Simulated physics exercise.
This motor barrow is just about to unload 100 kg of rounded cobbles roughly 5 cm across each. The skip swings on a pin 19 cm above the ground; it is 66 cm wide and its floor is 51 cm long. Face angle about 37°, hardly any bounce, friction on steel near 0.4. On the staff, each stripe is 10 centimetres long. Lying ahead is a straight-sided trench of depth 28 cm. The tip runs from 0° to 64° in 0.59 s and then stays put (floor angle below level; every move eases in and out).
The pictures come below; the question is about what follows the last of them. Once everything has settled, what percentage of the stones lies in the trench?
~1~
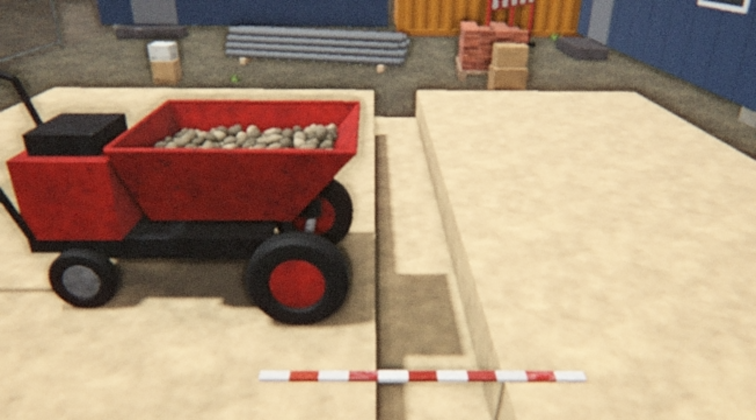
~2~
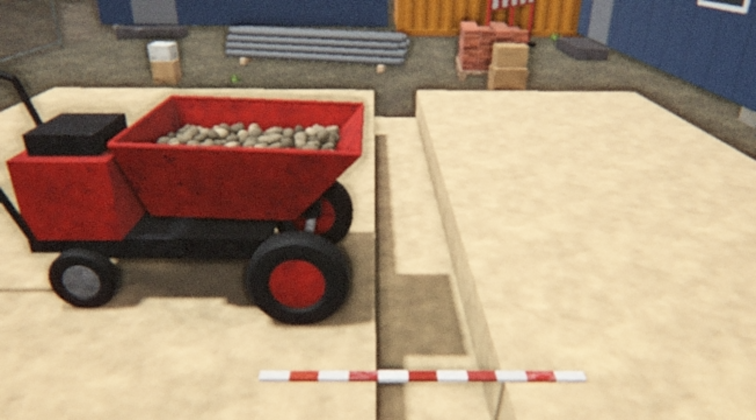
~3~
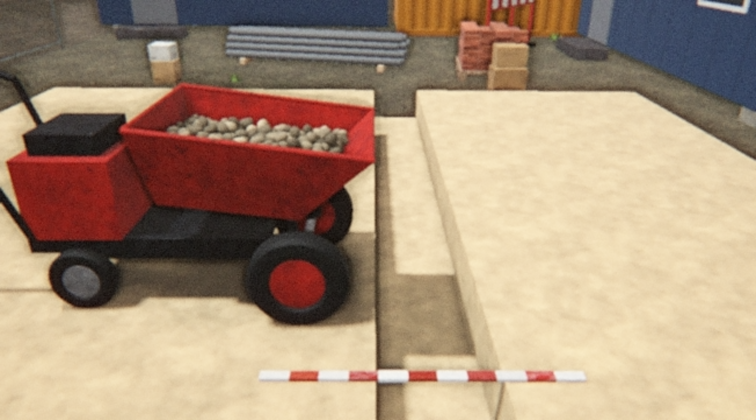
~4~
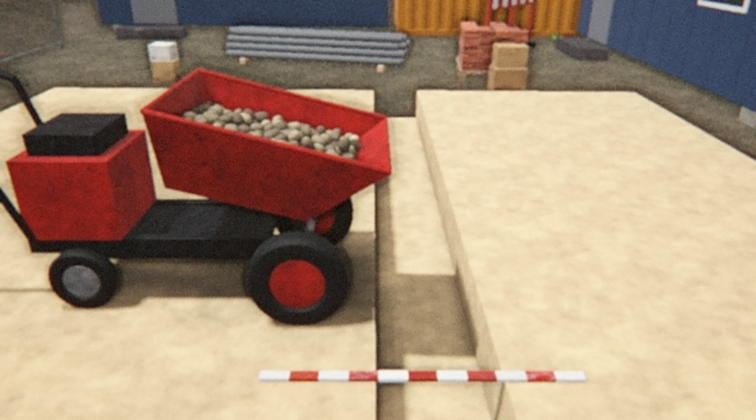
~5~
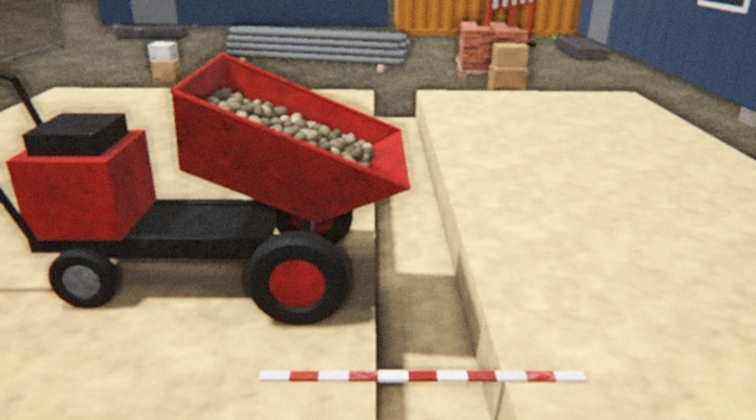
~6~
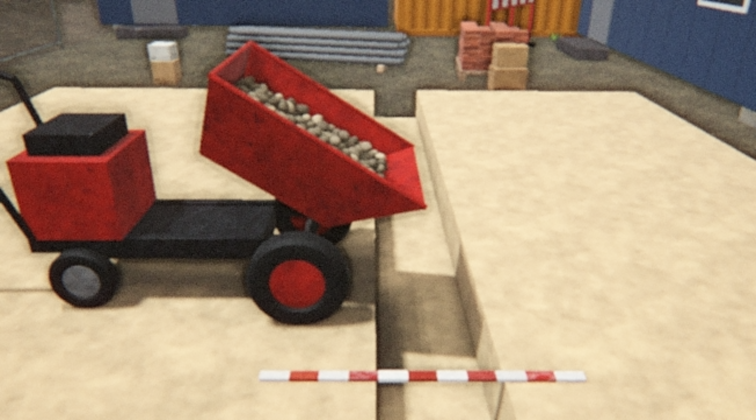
I would say 41 percent.
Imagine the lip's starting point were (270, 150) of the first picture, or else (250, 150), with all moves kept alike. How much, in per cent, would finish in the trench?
About 95 per cent first, then about 100 per cent.
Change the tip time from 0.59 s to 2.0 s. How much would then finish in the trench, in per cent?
It would come to roughly 65 per cent.
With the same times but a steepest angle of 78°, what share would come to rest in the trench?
Expect roughly 50 per cent.
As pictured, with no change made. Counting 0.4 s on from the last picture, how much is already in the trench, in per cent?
By that point it's something like 5 in a hundred.
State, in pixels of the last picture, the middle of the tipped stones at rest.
Resting centre: About (497, 276).
Then, 0.1 s after the last picture the floor is at 54°, 100 % in the skip; the foremost stones are at (411, 216).
Then, 0.4 s after the last picture the floor is at 64°, 89 % in the skip, 7 % in the trench, 4 % past the trench; the foremost stones are at (500, 275).
Then, 0.7 s after the last picture the floor is at 64°, 30 % in the skip, 15 % in the trench, 55 % past the trench; the foremost stones are at (637, 290).
Then, 2.7 s after the last picture the floor is at 64°, 0 % in the skip, 41 % in the trench, 59 % past the trench; the foremost stones are past the picture's edge.
